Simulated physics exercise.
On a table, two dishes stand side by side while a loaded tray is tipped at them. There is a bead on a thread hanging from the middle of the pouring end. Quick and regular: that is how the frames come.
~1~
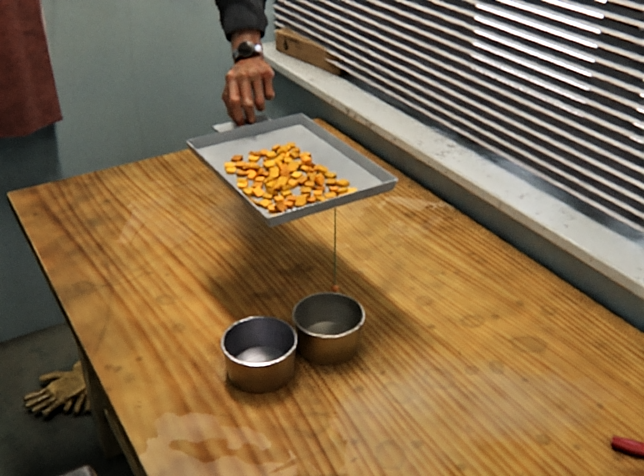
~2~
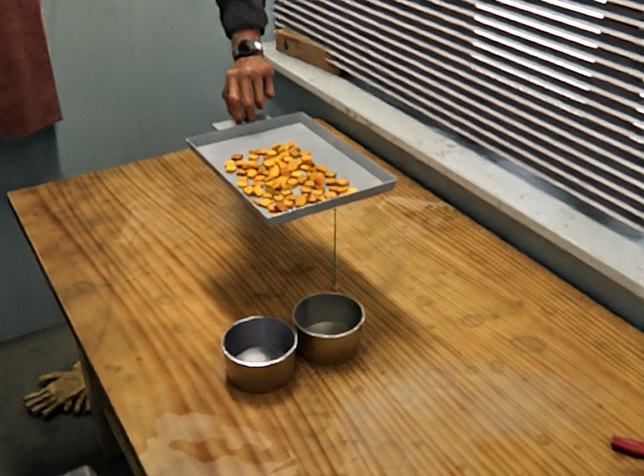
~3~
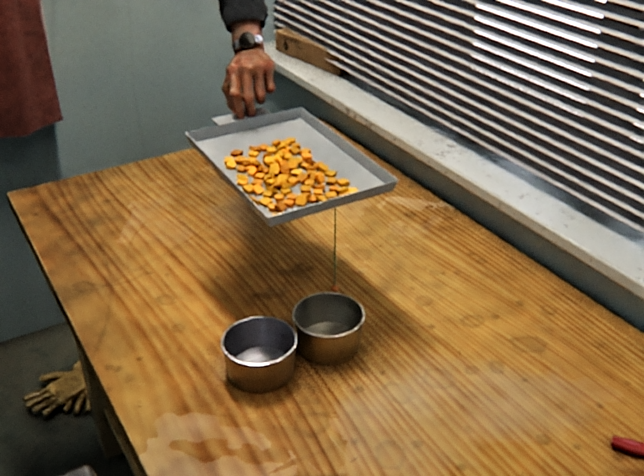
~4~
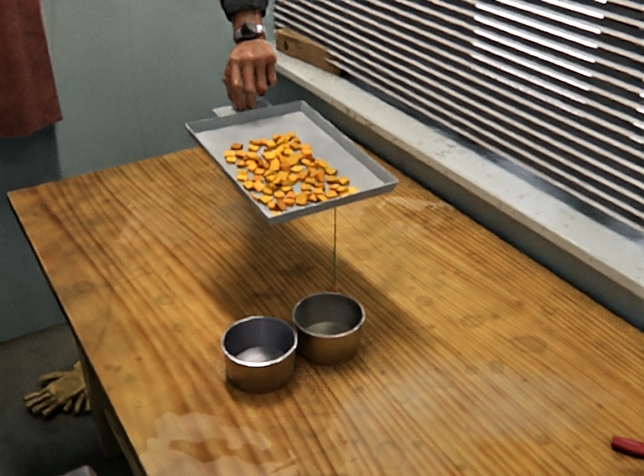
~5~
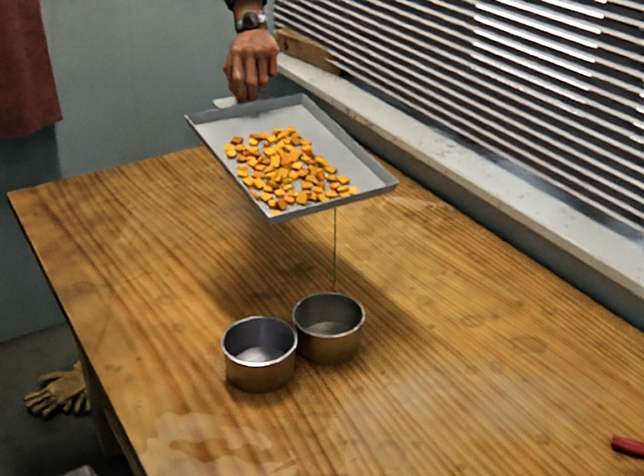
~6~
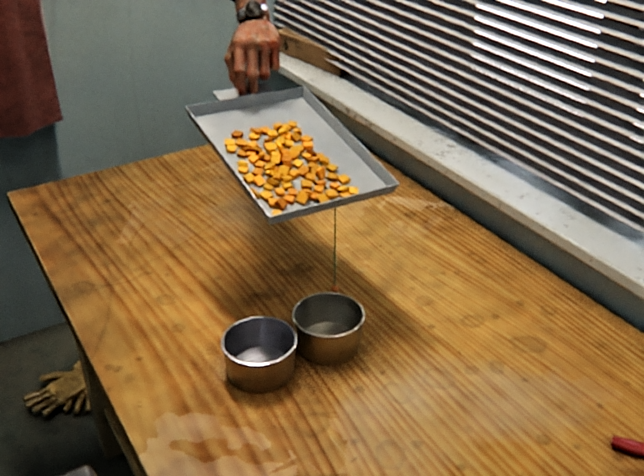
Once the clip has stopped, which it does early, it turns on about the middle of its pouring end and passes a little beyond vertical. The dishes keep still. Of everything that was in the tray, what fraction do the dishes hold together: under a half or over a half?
Together they hold under a half.
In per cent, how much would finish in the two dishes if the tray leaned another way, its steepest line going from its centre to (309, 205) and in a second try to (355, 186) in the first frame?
80 % and 0 %.
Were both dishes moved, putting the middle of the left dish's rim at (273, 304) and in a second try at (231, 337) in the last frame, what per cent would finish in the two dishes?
Roughly 0% the first time and 0% the second time.
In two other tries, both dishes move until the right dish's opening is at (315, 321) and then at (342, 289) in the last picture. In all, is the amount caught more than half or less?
Try 1: A minority of it. Try 2: A minority of it.
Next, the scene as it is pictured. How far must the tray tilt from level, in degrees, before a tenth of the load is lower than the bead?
The angle is roughly 80° at that point.
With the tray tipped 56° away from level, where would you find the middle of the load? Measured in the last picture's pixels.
Somewhere about pixel (332, 175).
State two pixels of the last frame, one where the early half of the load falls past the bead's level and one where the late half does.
(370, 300), then (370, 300).
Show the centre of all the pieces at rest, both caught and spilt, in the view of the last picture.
Near pixel (384, 337).
Soon, tray tipped steeply; all on the tray.
A while on, tray tipped right over; about two thirds on the tray; a small part in the right dish; a small part outside both; a small part in the air.
Towards the end, tray tipped past a quarter turn; about a quarter in the right dish; most outside both.
Finally, tray tipped past a quarter turn; none in the left dish; about a quarter in the right dish; most outside both.
